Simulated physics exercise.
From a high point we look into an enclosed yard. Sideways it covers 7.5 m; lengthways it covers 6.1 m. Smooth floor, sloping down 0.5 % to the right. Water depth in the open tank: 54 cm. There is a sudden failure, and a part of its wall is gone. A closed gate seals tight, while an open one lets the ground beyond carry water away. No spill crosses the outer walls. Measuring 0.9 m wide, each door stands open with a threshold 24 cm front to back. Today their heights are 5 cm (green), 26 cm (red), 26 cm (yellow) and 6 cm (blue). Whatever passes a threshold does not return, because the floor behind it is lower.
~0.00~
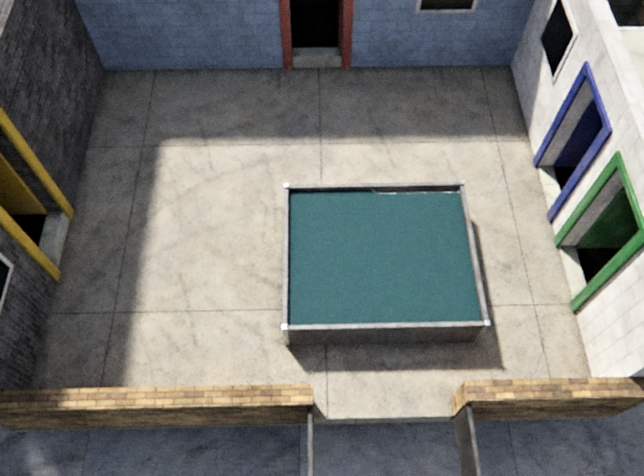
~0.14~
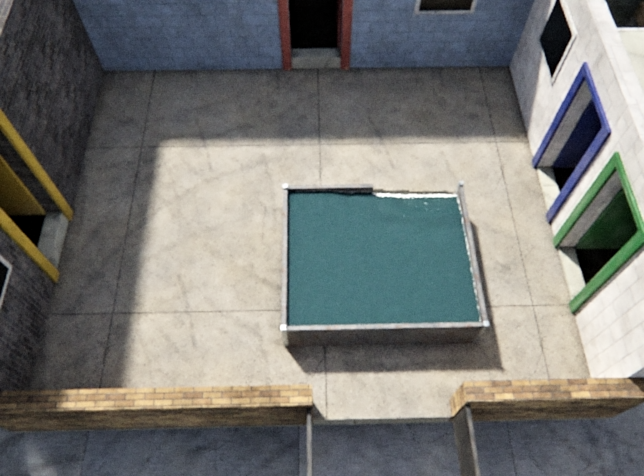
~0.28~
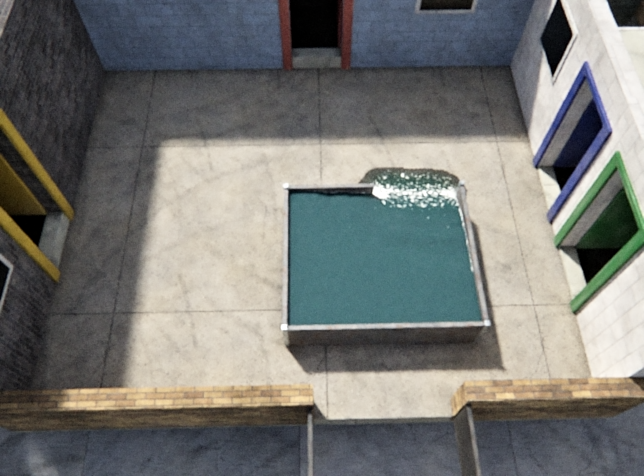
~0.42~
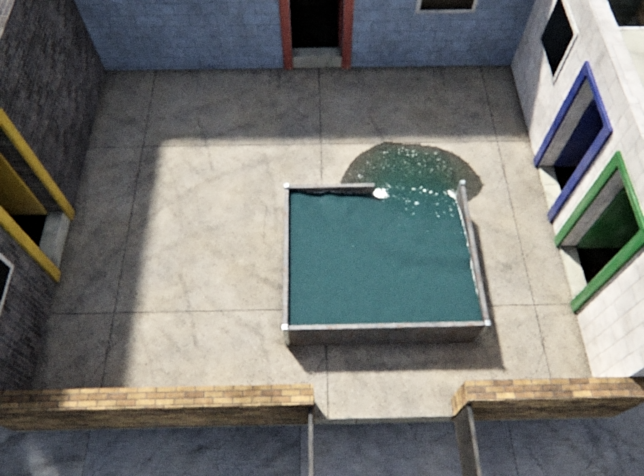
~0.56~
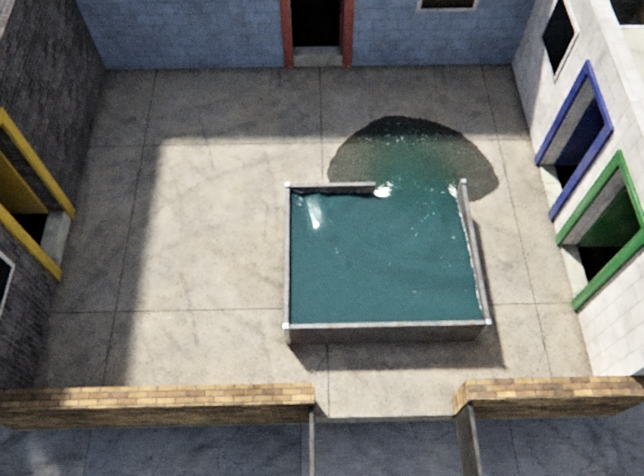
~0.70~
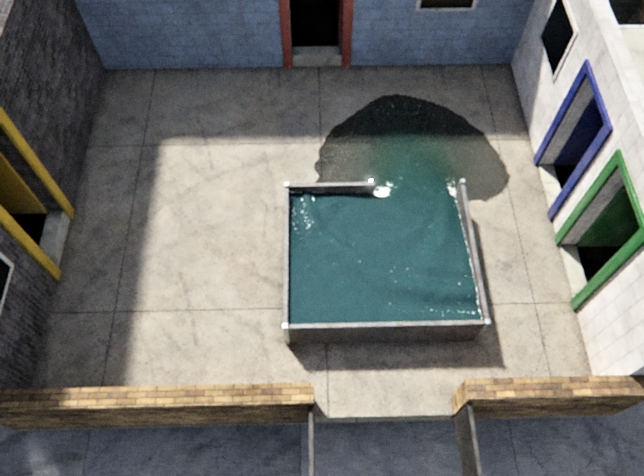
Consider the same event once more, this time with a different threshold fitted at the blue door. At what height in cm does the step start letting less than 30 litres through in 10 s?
At about 7.5 cm.
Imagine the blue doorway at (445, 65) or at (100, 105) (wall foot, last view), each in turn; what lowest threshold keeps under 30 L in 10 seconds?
Roughly 21 cm for the first and 9.0 cm for the second.
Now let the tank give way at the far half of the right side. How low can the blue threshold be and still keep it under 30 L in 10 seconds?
Estimate: Near 26 cm.
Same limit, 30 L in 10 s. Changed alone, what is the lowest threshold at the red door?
At red, roughly 11.5 cm.
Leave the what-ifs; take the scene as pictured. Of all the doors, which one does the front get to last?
Door: Yellow.
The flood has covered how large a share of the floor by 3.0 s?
Around 30 per cent of the floor.
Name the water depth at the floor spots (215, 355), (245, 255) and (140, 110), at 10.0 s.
Approx. 6 / 2 / 9 cm.
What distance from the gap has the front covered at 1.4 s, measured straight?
Some 3.4 m out.
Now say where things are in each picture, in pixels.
The first frame shows the open tank at (379, 253) is whole and still, 54 cm deep; the blue door at (567, 151) is dry.
In the second frame, the front is at a hidden place, 0.3 m from the gap on the far side; 0.3 m2 of floor is wet, 54 cm left at the back.
In the third frame, water pours out on the far side and has run 0.7 m, to (375, 173); about 10 cm deep outside, 54 cm at the back.
In the fourth frame, water pours out on the far side and has run 1.2 m, to (384, 147); about 7 cm deep outside, 54 cm at the back.
In the fifth frame, the gap is on the far side, the front 1.8 m out at (386, 121); the back of the open tank holds 54 cm.
In the sixth frame, the front is at (387, 100), 2.3 m from the gap on the far side; 4.4 m2 of floor is wet, 53 cm left at the back; the blue door at (567, 149), 2.2 m from the gap, is still 1.0 m from the nearest water.
After 1.4 s water covers 25 % of the floor, deepest (34 cm) near (439, 201); it has not reached the blue door.
After 3.0 s water covers 30 % of the floor, deepest (32 cm) near (429, 70); 4 cm at the blue door, 0 litres in over its 6 cm threshold.
After 10.0 s water covers 95 % of the floor, deepest (12 cm) near (499, 76); 8 cm at the blue door, 53 litres in over its 6 cm threshold.
At the blue door as built, the water arrived by 1.6 s and peaked near 12 cm at 5.8 s.
Run again over the same 10 s with other heights there, 39 litres in over 7 cm, 13 litres over 9.5 cm. The limit of 30 litres is kept from about 7.5 cm up.
